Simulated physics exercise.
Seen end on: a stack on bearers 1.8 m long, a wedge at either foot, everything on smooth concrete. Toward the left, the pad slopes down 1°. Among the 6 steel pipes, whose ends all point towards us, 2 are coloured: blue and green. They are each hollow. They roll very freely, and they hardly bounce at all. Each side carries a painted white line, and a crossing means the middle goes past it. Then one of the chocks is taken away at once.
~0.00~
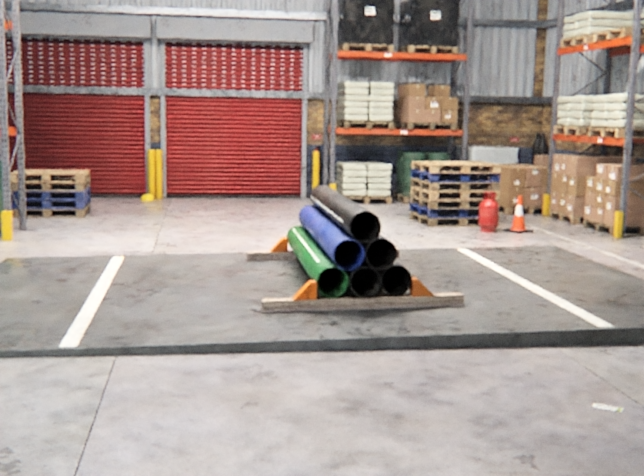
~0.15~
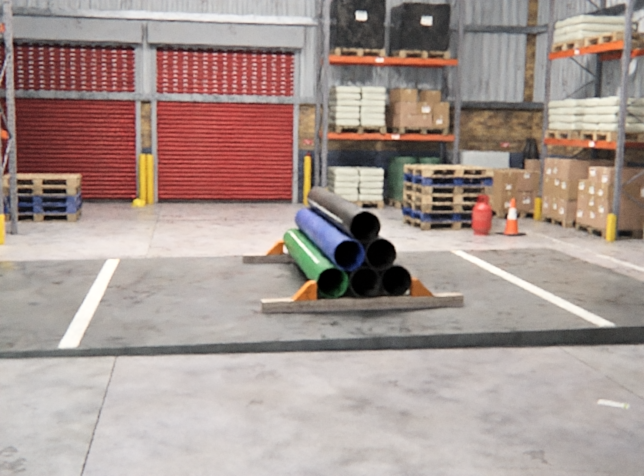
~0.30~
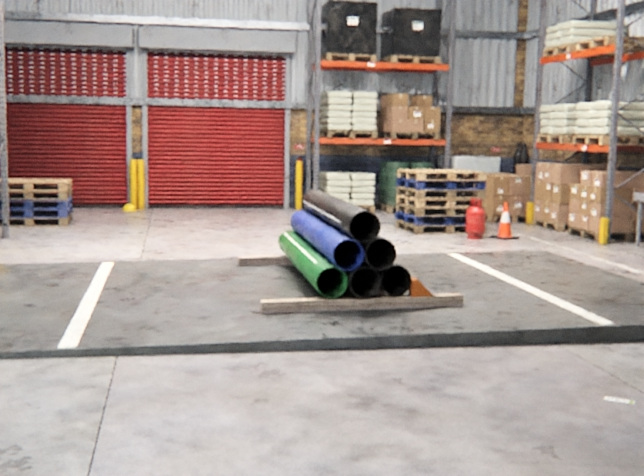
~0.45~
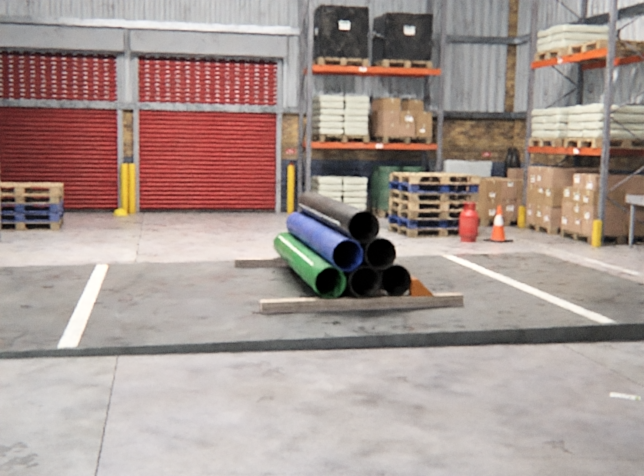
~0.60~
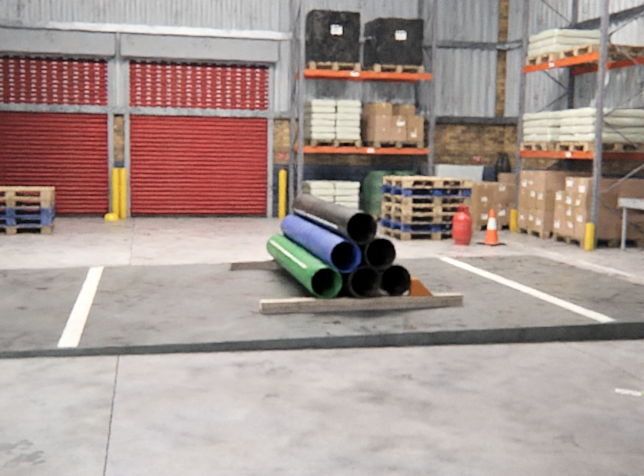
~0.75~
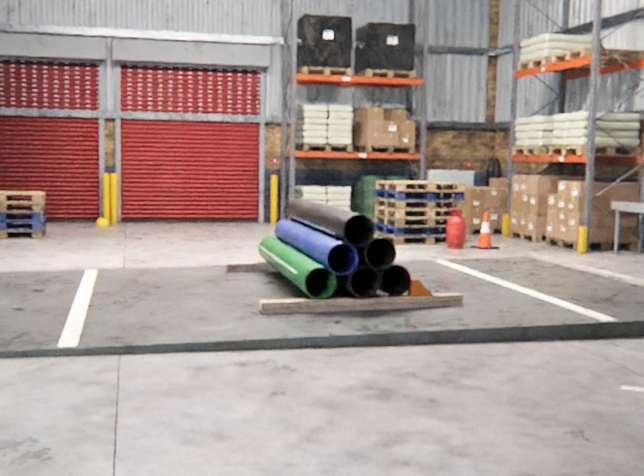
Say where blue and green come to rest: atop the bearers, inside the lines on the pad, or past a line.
Blue ends past a line, green ends past a line.
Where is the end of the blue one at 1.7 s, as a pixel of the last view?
Its near end sits close to (330, 283).
By 1.7 s, blue is on the bearers, 60 cm from the bearers' left end, rolling left; green is off the bearers, 135 cm short of the left line, rolling left; 0 over a line so far.
By 2.8 s, blue is on the bearers, 30 cm from the bearers' left end, rolling left; green is off the bearers, 45 cm short of the left line, rolling left; 0 over a line so far.
By 4.1 s, blue is off the bearers, 100 cm short of the left line, rolling left; green is past the left line; 1 over a line so far.
By 5.6 s, blue is past the left line; green is past the left line; 2 over a line so far.
Finally (10.9 s), blue is past the left line; green is past the left line; 3 over a line so far.
